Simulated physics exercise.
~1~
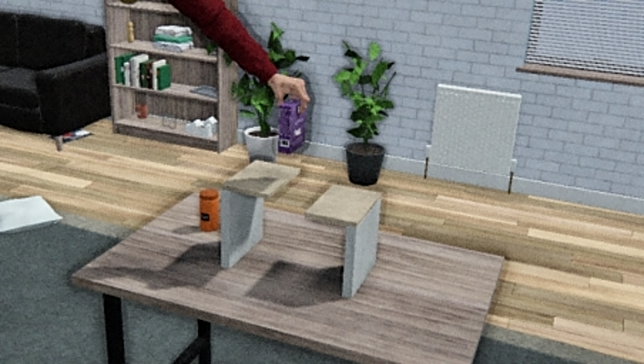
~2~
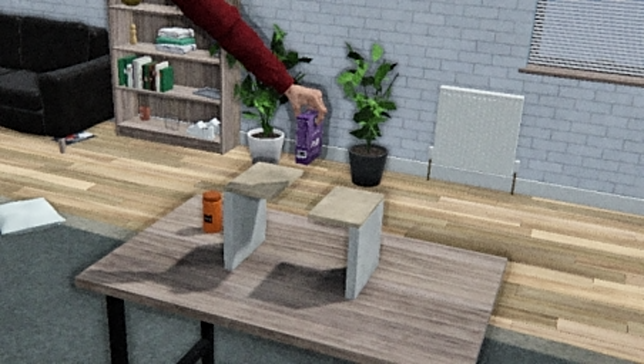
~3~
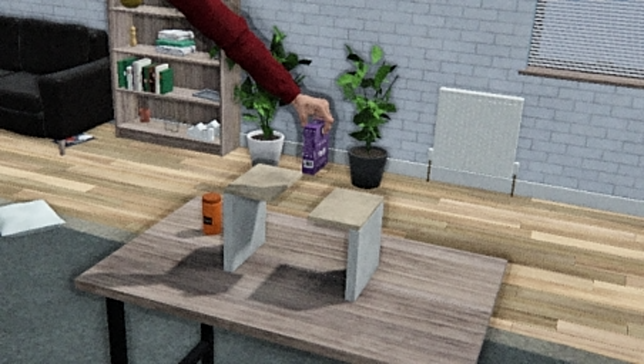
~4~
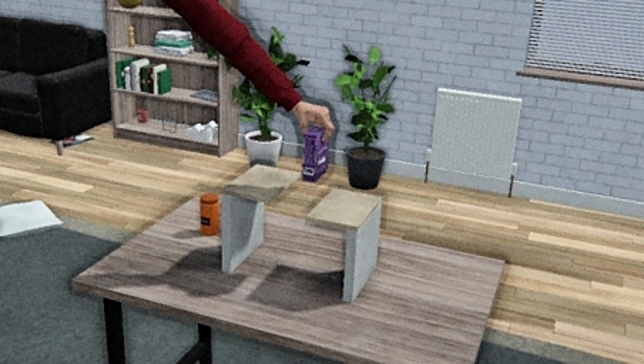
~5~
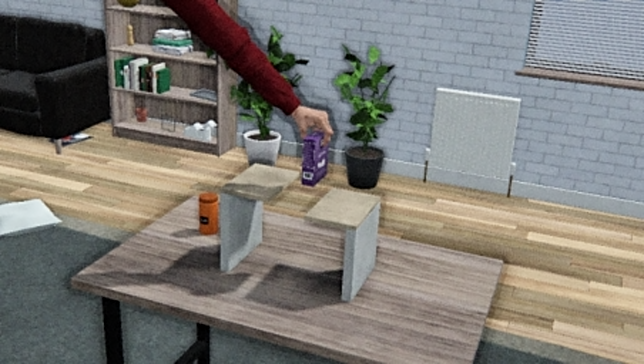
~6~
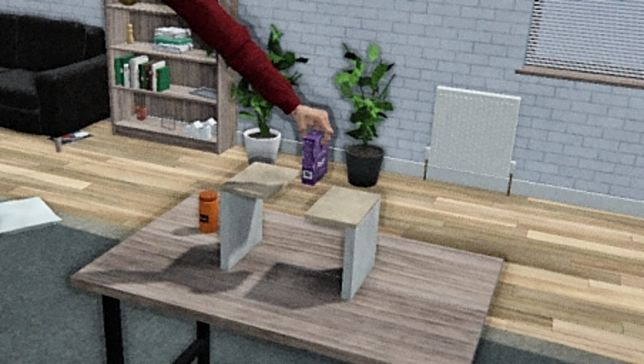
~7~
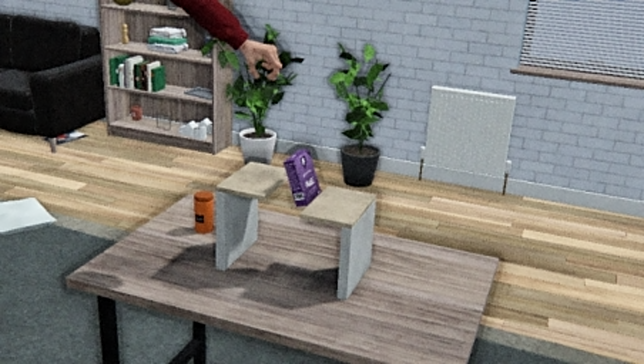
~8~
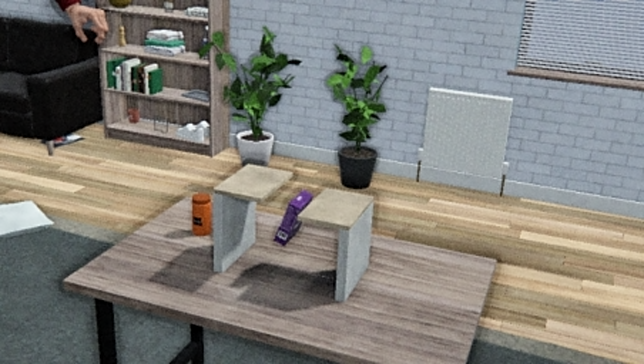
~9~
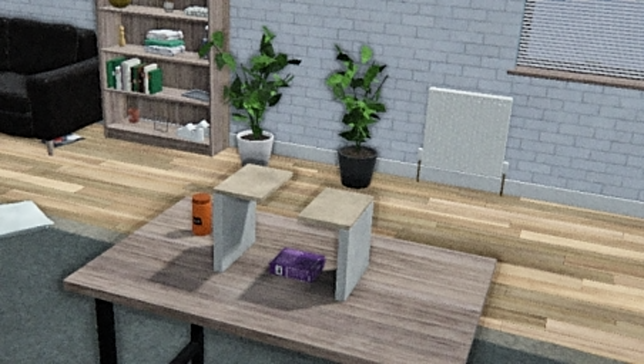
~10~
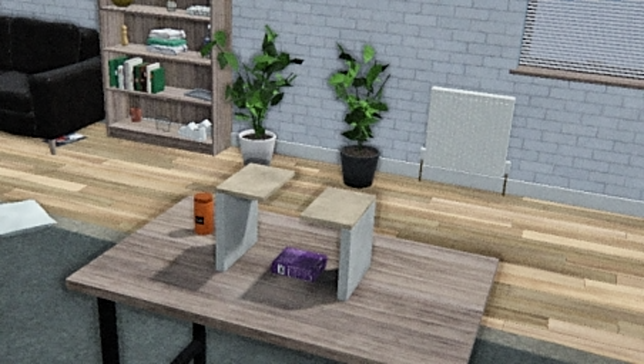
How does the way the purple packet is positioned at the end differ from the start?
At the start the purple packet is held upright by the hand. At the end it lies on its side on the table, between the two parts of the stand.
Above a gapped stand on a table, a hand releases a purple packet, which falls through.
